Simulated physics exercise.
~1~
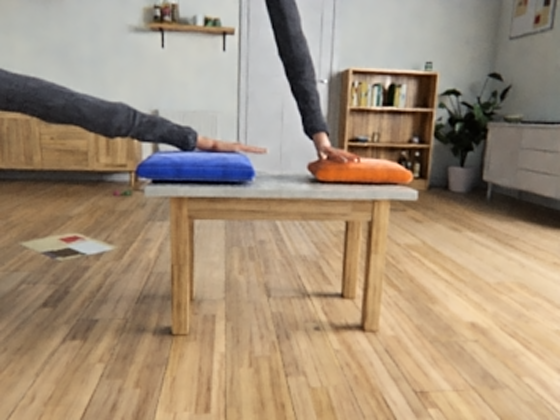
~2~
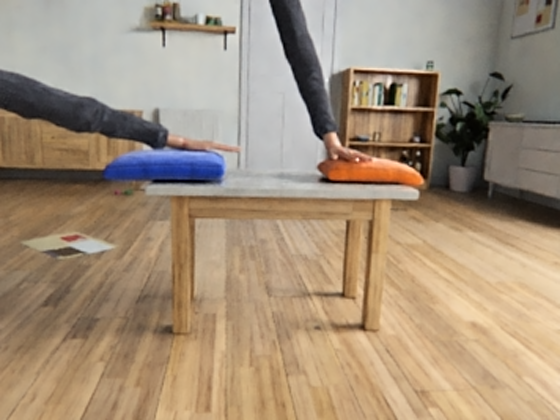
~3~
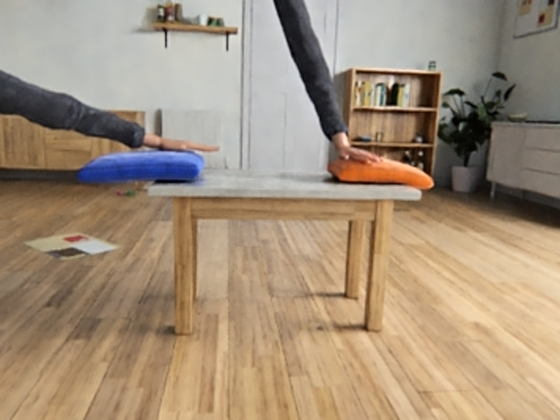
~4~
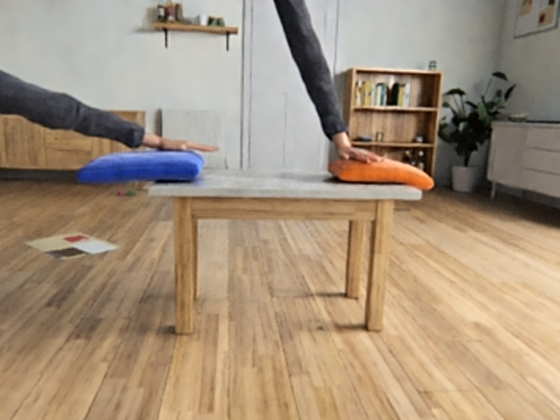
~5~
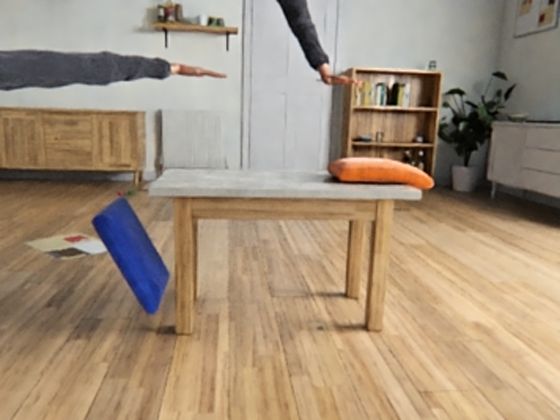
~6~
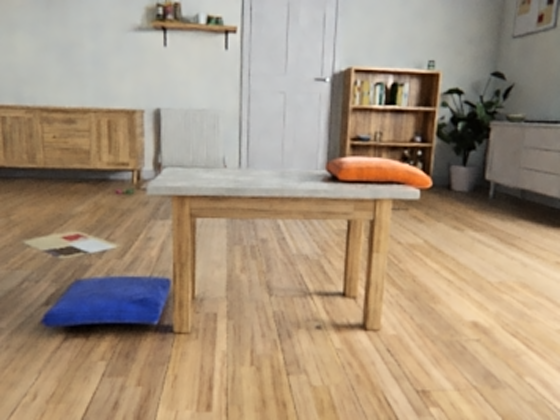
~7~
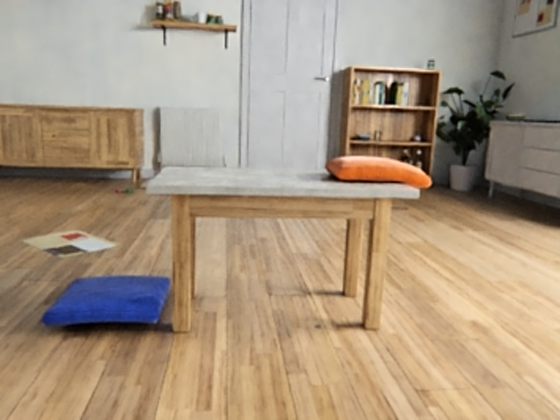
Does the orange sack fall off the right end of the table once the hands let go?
No, the orange sack stays in place at the right end of the table. It is the blue cushion that tips over the left end and falls to the floor.
In a bright room with a wooden floor, seen from the front at about table height, a low table with a grey top and wooden legs stands before a door, a bookcase and a plant. One hand rests on a blue cushion at the left end and another on an orange sack at the right. The hands slide the cushion left until much of it overhangs, and the sack slightly right. Then both hands lift away. The cushion tips over the left end and drops, landing flat on the floor, while the orange sack stays on the tabletop.
